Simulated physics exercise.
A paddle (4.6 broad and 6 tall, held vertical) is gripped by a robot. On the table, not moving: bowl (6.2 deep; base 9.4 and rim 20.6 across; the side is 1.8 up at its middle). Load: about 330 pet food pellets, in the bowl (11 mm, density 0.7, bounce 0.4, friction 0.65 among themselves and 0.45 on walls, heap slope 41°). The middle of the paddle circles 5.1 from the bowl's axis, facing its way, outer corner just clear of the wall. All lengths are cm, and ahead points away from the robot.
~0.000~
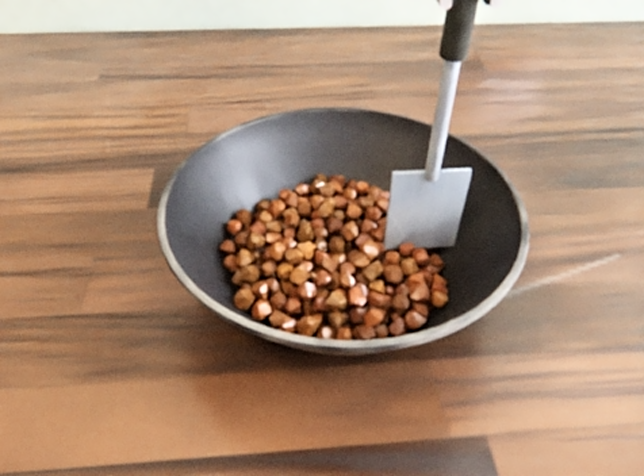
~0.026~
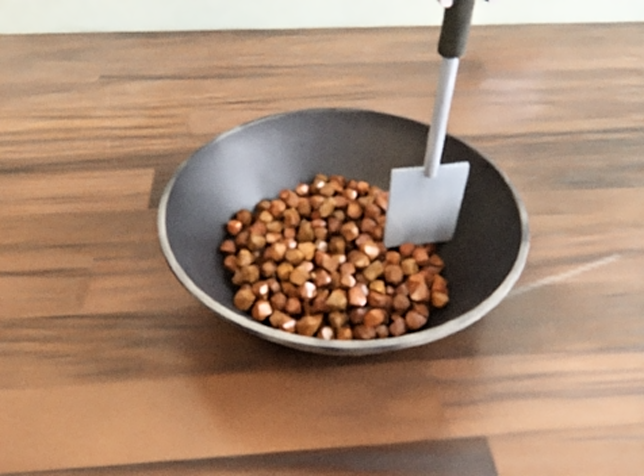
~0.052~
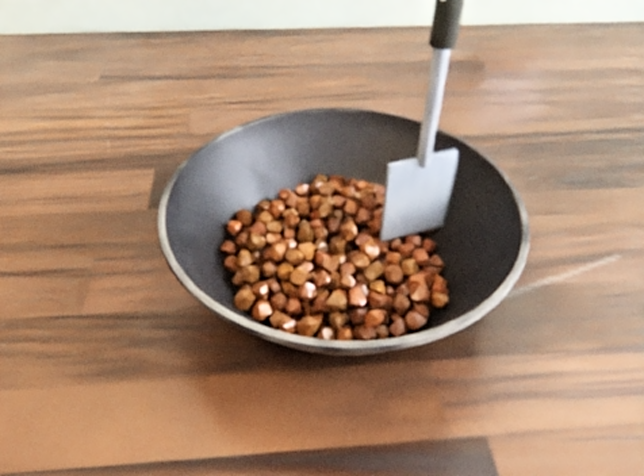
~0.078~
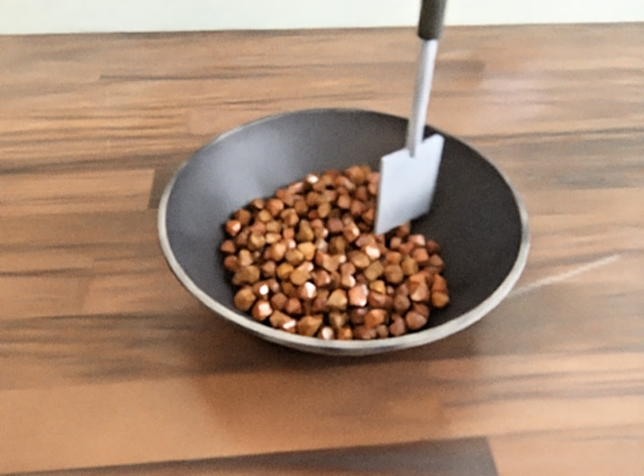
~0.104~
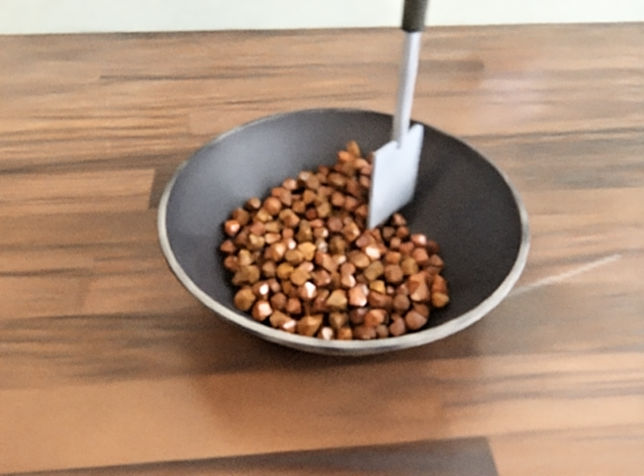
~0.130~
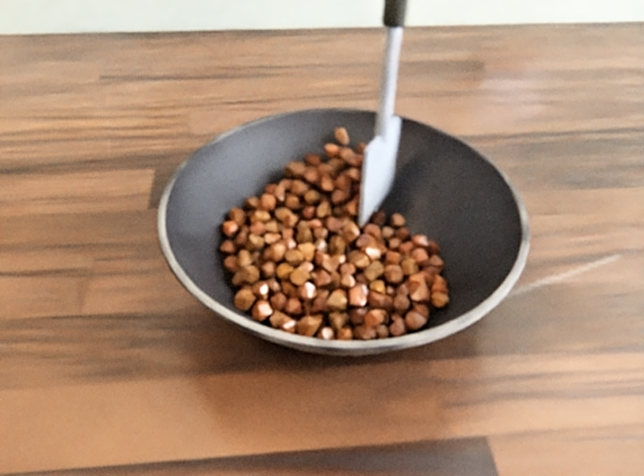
The footage shows a metal paddle with a black handle, held upright in a dark bowl of small brown pellets on a wooden table, sweeping away from the viewer and leftward along the wall, turning edge-on and pushing pellets toward the back.
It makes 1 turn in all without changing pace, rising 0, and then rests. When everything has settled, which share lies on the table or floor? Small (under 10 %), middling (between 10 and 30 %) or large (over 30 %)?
A small share, under 10 %, ends on the table or floor.
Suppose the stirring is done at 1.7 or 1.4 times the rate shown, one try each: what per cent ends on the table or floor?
About 20 and 15 per cent.
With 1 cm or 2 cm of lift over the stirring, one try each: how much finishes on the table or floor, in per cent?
Some 0 and 0 per cent.
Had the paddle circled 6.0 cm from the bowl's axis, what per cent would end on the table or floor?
In that case some 0 per cent.
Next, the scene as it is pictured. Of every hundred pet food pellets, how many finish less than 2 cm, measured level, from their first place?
About 15 per cent.
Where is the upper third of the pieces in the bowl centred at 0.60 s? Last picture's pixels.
Around (437, 275).
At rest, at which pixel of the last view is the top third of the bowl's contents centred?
Near (409, 193).
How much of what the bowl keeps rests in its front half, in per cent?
Roughly 30 per cent.
After 0.36 s, 173° round, highest piece 7 above the table; 328 in the bowl, 2 in flight or on the tool.
After 0.60 s, 291° round, highest piece 8 above the table; 321 in the bowl, 6 on the table or floor, 3 in flight or on the tool.
After 0.91 s, 0° round, highest piece 6 above the table; 317 in the bowl, 13 on the table or floor.
After 1.61 s, 0° round, highest piece 6 above the table; 317 in the bowl, 13 on the table or floor.
In the end, 317 in the bowl, 13 on the table or floor. That is 4 % on the table or floor.
